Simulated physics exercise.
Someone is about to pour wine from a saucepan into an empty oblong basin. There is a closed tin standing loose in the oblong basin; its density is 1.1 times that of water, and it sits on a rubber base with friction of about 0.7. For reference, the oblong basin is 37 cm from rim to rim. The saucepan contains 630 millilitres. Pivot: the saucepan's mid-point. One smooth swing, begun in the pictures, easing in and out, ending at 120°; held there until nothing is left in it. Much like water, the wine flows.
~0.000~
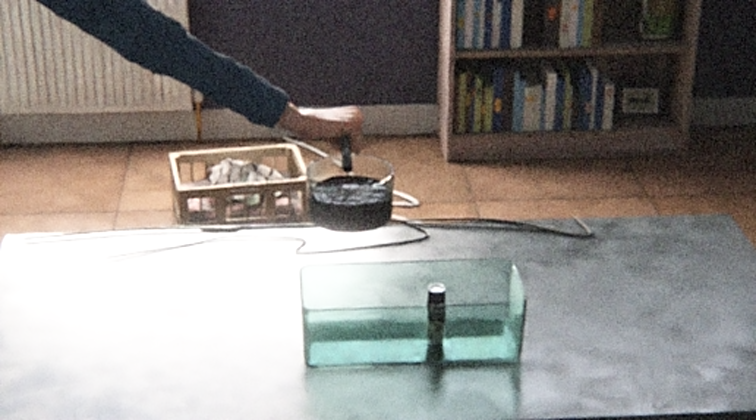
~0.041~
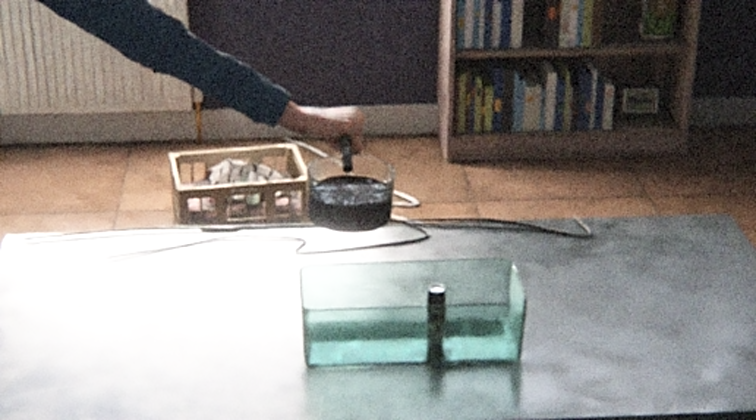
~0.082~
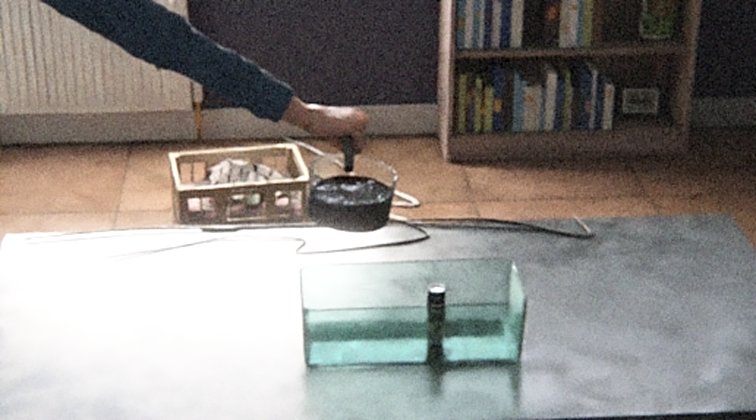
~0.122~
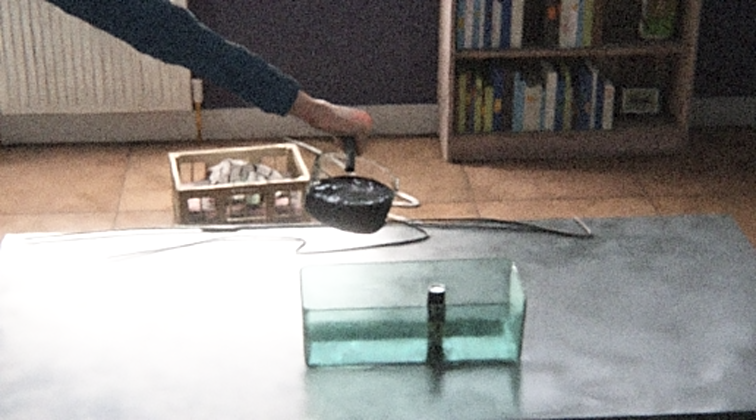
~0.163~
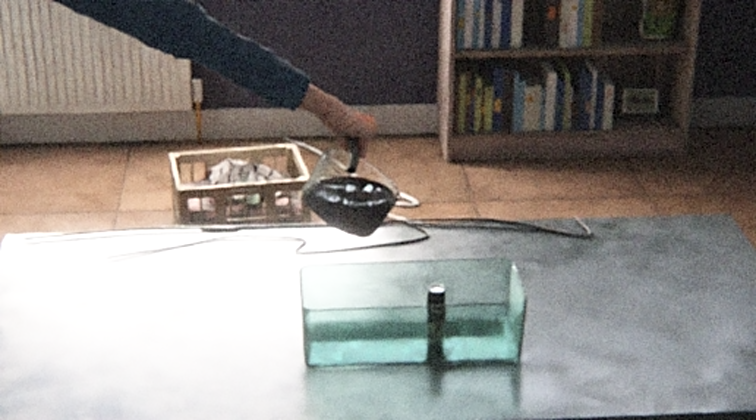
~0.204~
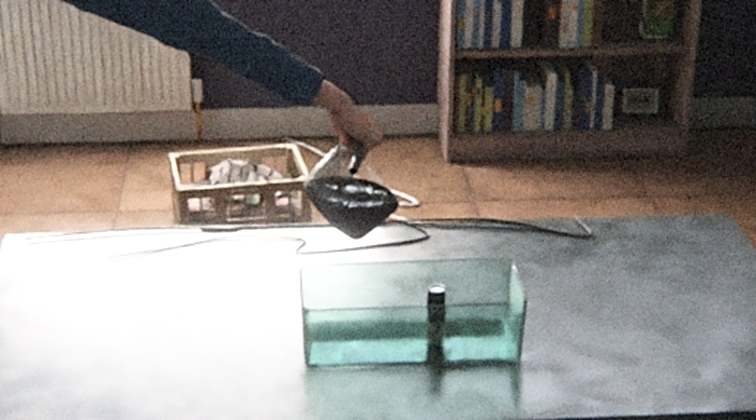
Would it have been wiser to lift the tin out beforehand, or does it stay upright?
It should have come out; it tips over.
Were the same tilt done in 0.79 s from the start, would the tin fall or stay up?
In that case the tin overturns.
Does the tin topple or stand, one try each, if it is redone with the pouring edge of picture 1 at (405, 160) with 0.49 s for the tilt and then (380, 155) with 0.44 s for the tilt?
Trial 1 - tin tips; trial 2 - tin stays standing.
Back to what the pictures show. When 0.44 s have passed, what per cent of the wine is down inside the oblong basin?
30 %, more or less.
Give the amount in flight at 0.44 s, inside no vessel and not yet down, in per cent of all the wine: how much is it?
About 54 per cent.
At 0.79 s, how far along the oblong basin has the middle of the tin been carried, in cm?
Centre to centre, close to 7 cm.
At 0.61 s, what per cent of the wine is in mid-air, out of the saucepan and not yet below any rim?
Near 8 per cent, I'd say.
By 0.44 s the tilt is 118° and 16 per cent is still to pour; the tin stands where it began.
By 0.61 s the tilt is 120° and 1 per cent is still to pour; the tin leans 18°.
By 0.79 s the tilt is 120° and 0 per cent is still to pour; the tin lies on its side.
By 0.98 s the tilt is 120° and 0 per cent is still to pour; the tin lies on its side.
At rest the tin lies on its side.
